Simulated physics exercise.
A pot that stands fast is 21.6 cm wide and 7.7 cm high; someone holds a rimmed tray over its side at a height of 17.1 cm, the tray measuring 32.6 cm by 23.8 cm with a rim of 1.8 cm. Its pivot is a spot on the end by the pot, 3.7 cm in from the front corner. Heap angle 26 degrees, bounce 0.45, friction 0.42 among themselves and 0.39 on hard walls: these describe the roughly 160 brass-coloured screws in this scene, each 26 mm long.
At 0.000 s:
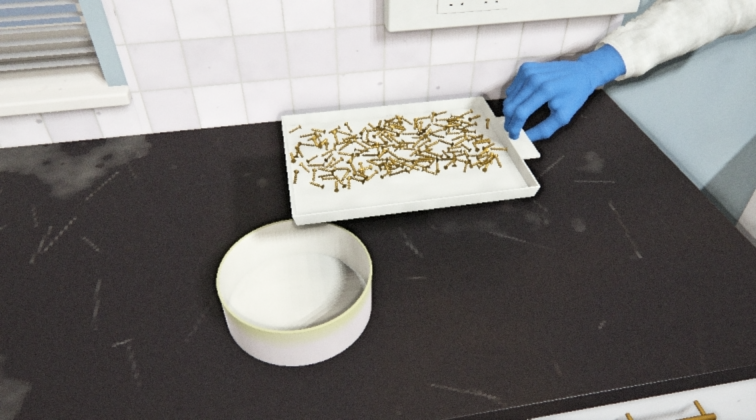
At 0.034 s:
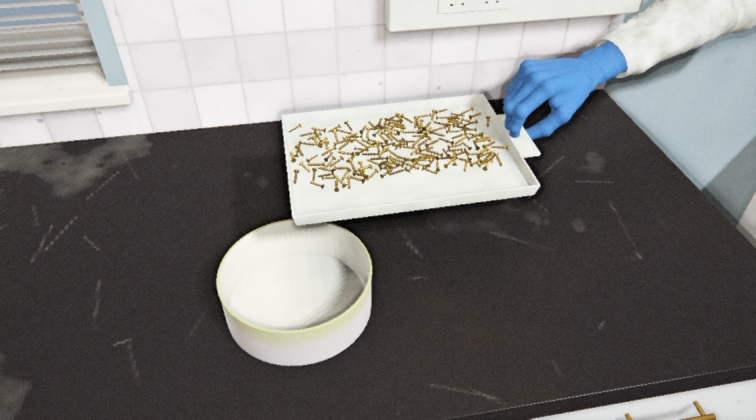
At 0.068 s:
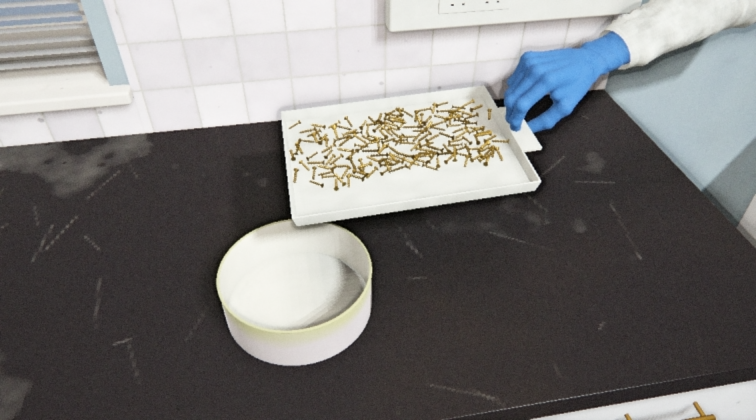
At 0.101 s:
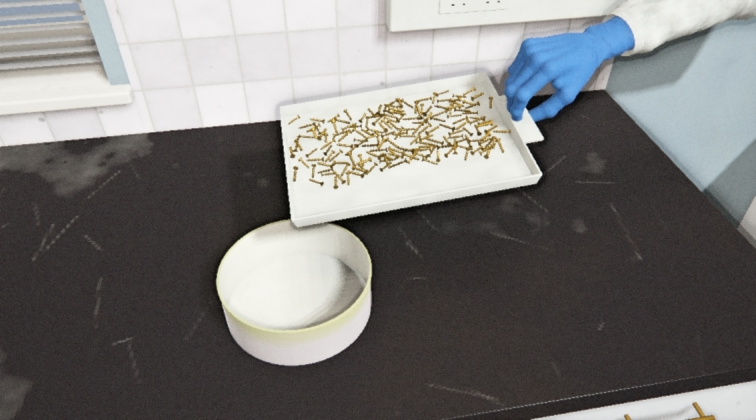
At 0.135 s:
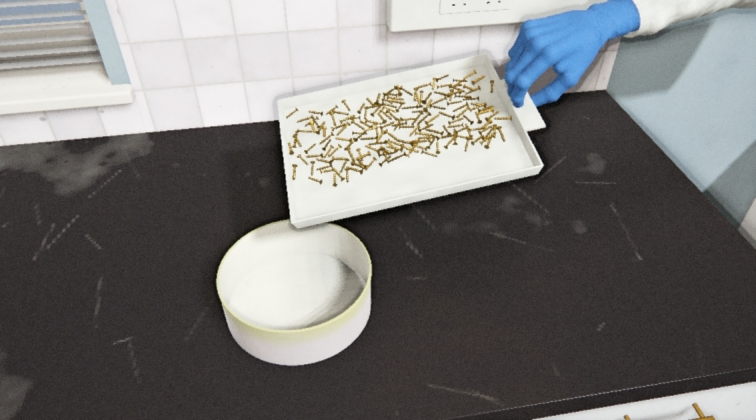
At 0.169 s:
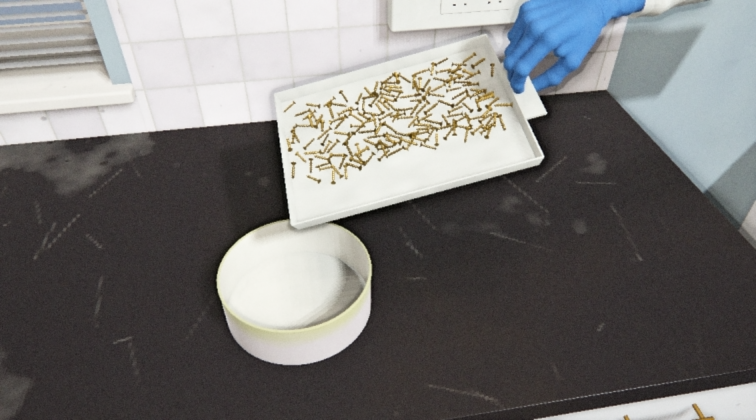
A blue-gloved hand raises the right side of a white rimmed tray scattered with small brass-coloured screws, tilting it gradually toward its lower left front corner, while a round white pot stays still on the dark, scratched countertop.
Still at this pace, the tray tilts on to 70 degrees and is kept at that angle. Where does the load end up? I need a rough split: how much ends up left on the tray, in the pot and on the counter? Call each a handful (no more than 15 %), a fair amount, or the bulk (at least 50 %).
Here is the split. Tray: A handful; pot: The bulk; counter: A fair amount.
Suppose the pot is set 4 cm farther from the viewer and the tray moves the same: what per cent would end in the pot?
45 %.
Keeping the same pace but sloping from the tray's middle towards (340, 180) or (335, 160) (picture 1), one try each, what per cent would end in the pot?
Approximately 60 percent, then 5 percent.
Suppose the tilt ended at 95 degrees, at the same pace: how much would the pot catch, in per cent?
In that case it comes to about 75 in a hundred.
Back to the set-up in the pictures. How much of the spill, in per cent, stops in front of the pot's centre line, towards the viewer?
About 100 percent of the spill.
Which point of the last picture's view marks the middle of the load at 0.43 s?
Estimated centre of load: Around (344, 122).
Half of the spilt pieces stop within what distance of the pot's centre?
24 cm.
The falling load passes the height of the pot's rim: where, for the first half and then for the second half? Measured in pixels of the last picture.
(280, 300) or so first, later (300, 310).
After 0.33 s, tilt 47 degrees; the tray holds 100 %, the pot 0 %.
After 0.43 s, tilt 64 degrees; the tray holds 100 %, the pot 0 %.
Then, at 0.67 s, tilt 70 degrees; the tray holds 10 %, the pot 60 %.
By 1.8 s all is still; tray 5 %, pot 70 %, counter 20 %.
